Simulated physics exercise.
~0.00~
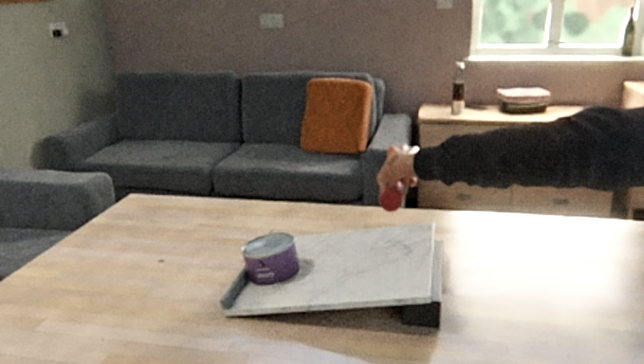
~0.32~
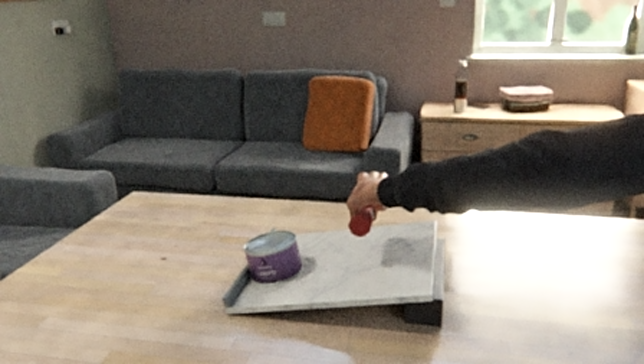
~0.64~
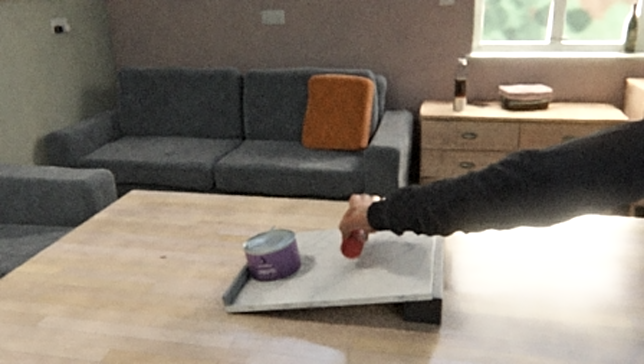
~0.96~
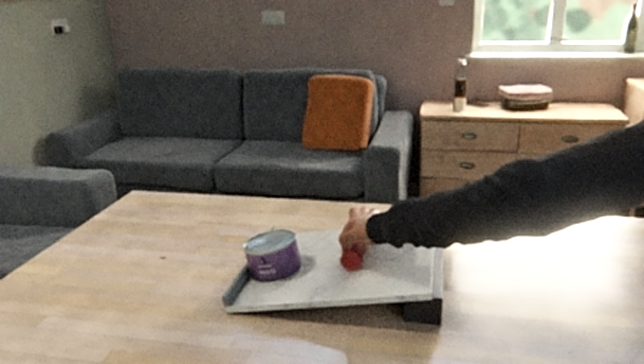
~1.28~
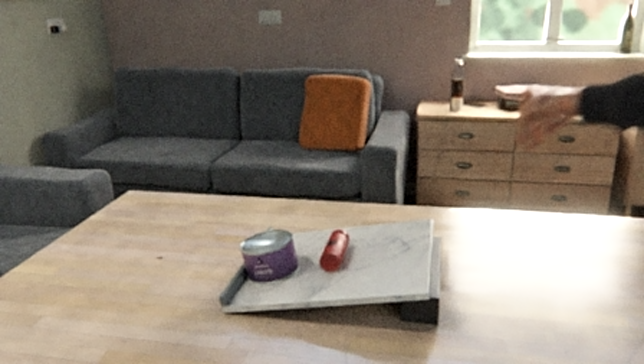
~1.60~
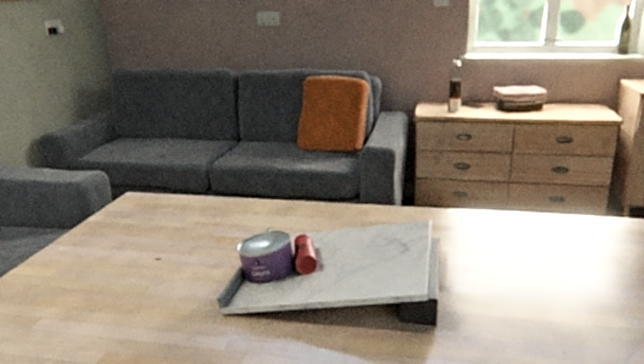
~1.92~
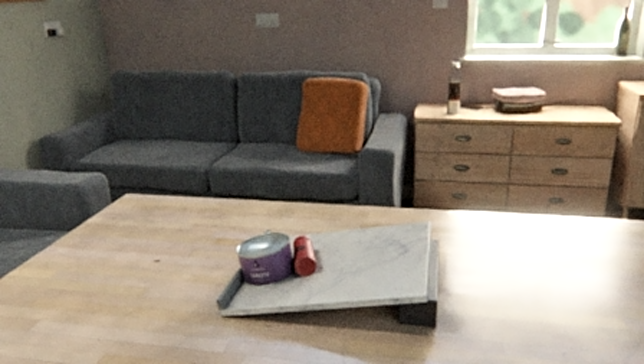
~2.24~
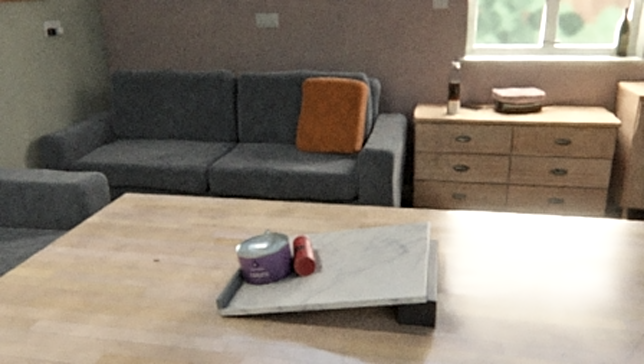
A red shaker is lowered on its side by a hand onto a sloping board on a wooden table, then released. It rolls left down the slope and comes to rest against a purple tub, which stays in place.
